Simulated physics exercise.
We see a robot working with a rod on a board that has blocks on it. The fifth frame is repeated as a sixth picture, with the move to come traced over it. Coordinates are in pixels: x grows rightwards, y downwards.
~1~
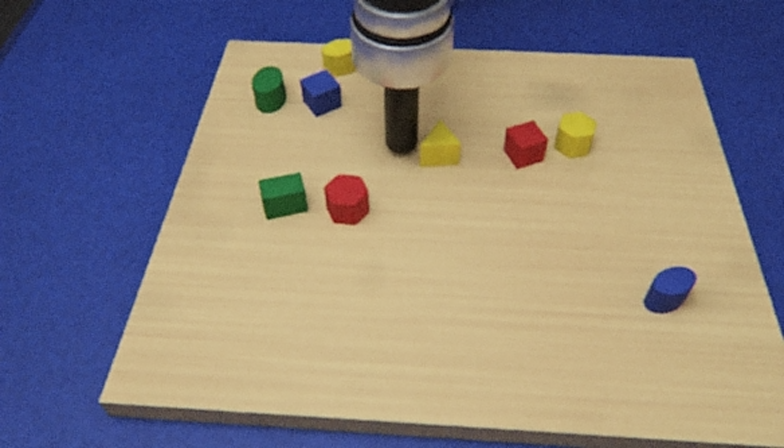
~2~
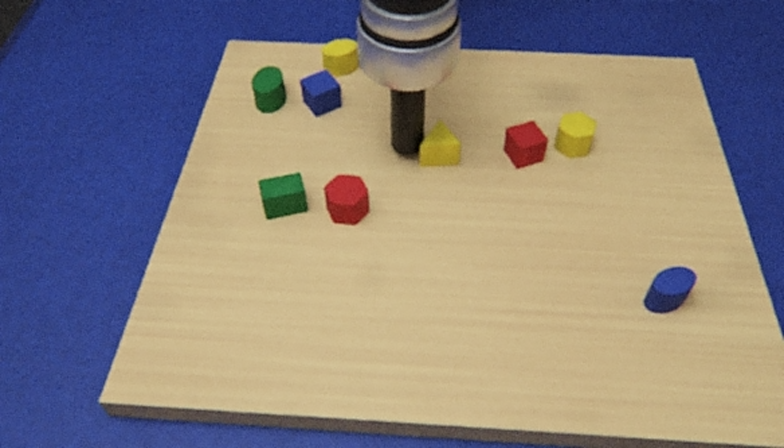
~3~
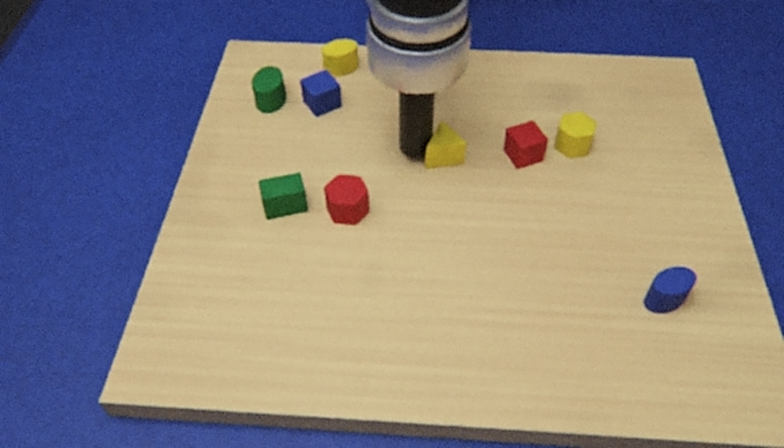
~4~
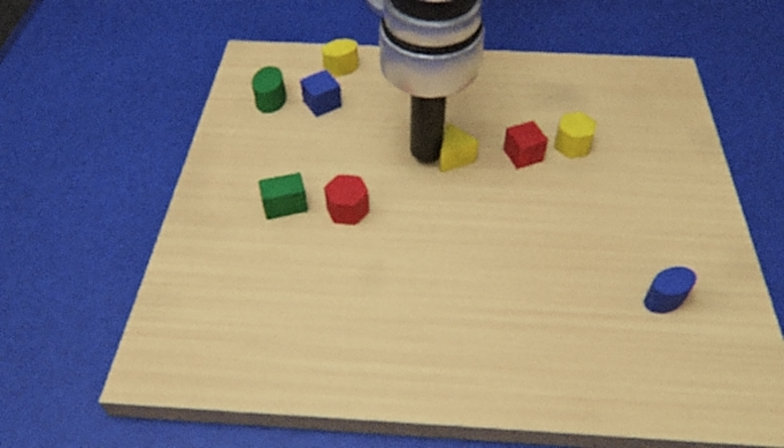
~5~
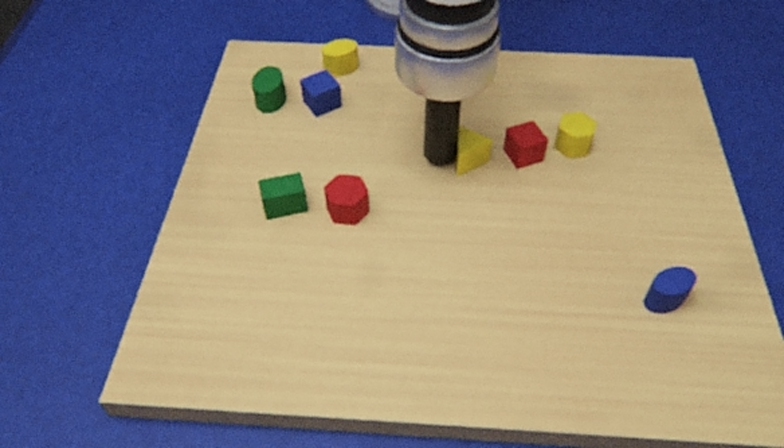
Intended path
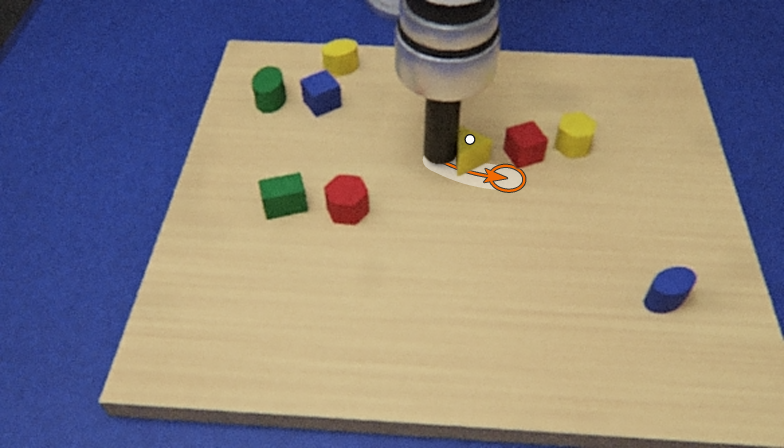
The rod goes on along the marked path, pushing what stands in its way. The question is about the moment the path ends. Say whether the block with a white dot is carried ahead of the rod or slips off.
In front, I predict.
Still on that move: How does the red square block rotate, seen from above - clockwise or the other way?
Against the clock.
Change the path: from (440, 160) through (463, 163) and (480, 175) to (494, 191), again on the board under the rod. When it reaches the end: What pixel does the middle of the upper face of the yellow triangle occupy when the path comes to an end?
At pixel (520, 157).
Drawn move, from (440, 160) via (460, 169) and (483, 175), ending at (507, 178); the dot is on the yellow triangle.
On the path given first. Halfway along, rod (473, 166); yellow triangle (504, 148), turned 25° anticlockwise; red square block (534, 133), turned 15° anticlockwise.
At the end, rod (509, 171); yellow triangle (541, 156); red square block (539, 132), turned 35° anticlockwise; yellow six-sided block still.
